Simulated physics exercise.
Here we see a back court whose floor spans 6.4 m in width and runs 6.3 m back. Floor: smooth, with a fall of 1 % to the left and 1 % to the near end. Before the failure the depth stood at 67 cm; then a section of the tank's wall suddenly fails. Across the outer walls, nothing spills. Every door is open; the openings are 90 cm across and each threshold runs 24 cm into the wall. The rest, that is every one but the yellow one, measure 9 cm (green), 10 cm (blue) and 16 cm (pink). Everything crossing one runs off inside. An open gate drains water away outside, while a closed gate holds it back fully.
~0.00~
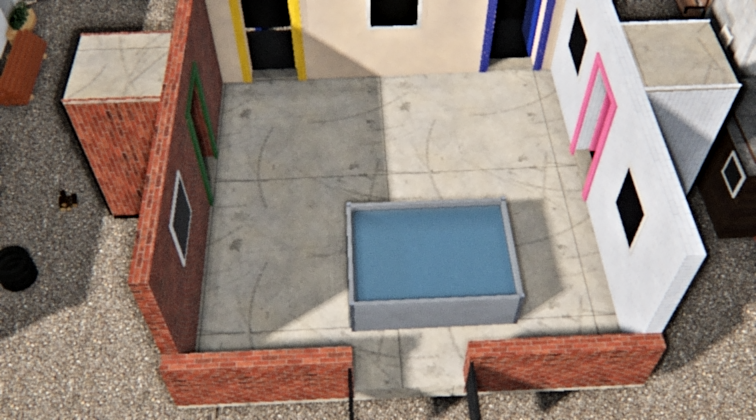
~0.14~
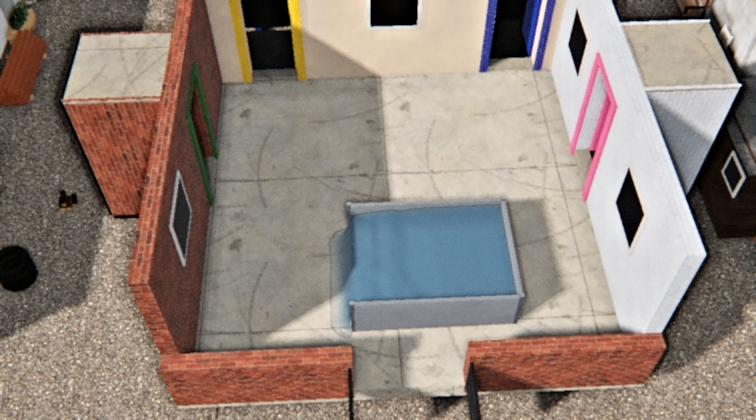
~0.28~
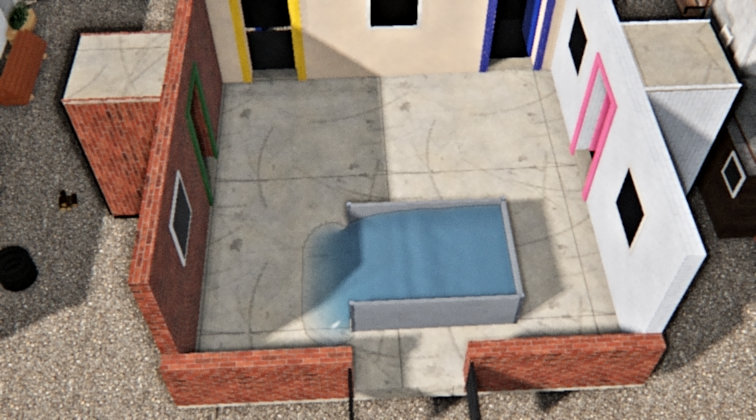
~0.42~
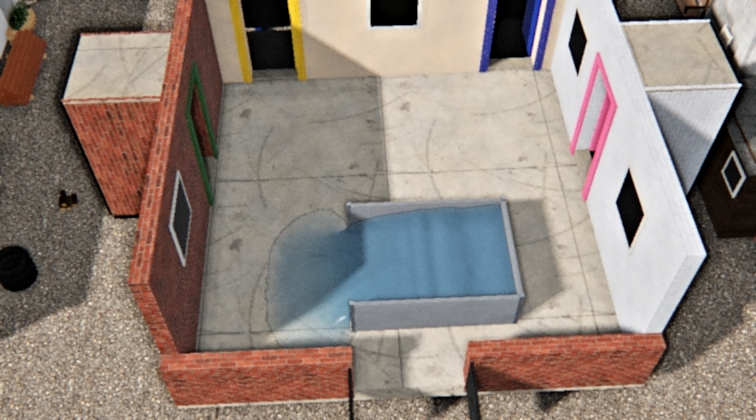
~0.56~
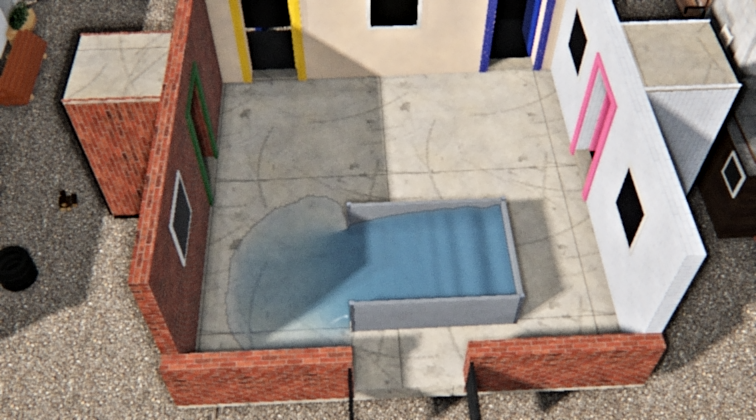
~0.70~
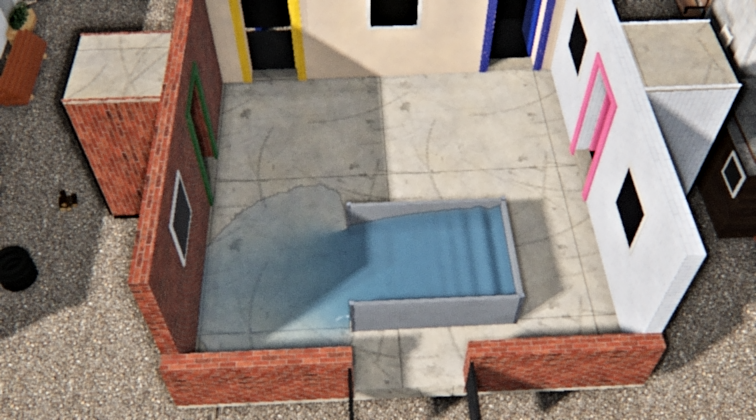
Blue water sits still in a grey rectangular tank inside a walled court, then bursts out through the tank's open left end. It spreads leftward over the pale floor in a widening rounded sheet, reaching the red brick wall's base as the level inside the tank drops.
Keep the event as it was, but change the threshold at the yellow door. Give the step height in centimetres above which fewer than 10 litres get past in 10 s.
19 cm.
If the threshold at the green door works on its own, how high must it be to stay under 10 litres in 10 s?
Green - roughly 14.5 cm.
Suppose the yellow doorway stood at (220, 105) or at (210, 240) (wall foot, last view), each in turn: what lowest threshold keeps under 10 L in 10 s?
19 and 31 cm.
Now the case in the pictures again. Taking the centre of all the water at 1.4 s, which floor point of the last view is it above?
About (351, 282).
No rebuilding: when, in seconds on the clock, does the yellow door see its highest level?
The level tops out around 4.0 s.
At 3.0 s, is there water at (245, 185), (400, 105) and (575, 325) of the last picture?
One by one: Drenched, clear, clear.
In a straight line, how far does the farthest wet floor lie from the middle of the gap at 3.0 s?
Near 5.0 metres, give or take.
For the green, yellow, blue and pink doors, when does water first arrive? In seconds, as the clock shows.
The green door gets it at 1.2 s, the yellow door at 2.6 s, the blue door at 5.5 s and the pink door at 6.5 s.
After 1.4 s water covers 25 % of the floor, deepest (50 cm) near (193, 383); it has not reached the yellow door.
After 3.0 s water covers 35 % of the floor, deepest (35 cm) near (193, 383); 16 cm at the yellow door, 3 litres in over its 7 cm threshold.
After 10.0 s water covers 95 % of the floor, deepest (10 cm) near (515, 244); 7 cm at the yellow door, 208 litres in over its 7 cm threshold.
At the yellow door as built, the water arrived by 2.7 s and peaked near 21 cm at 4.0 s.
With a threshold of 17 cm, 21 litres would have come in within the 10 s; with 23 cm, 0 litres. So under 10 litres takes about 19 cm.
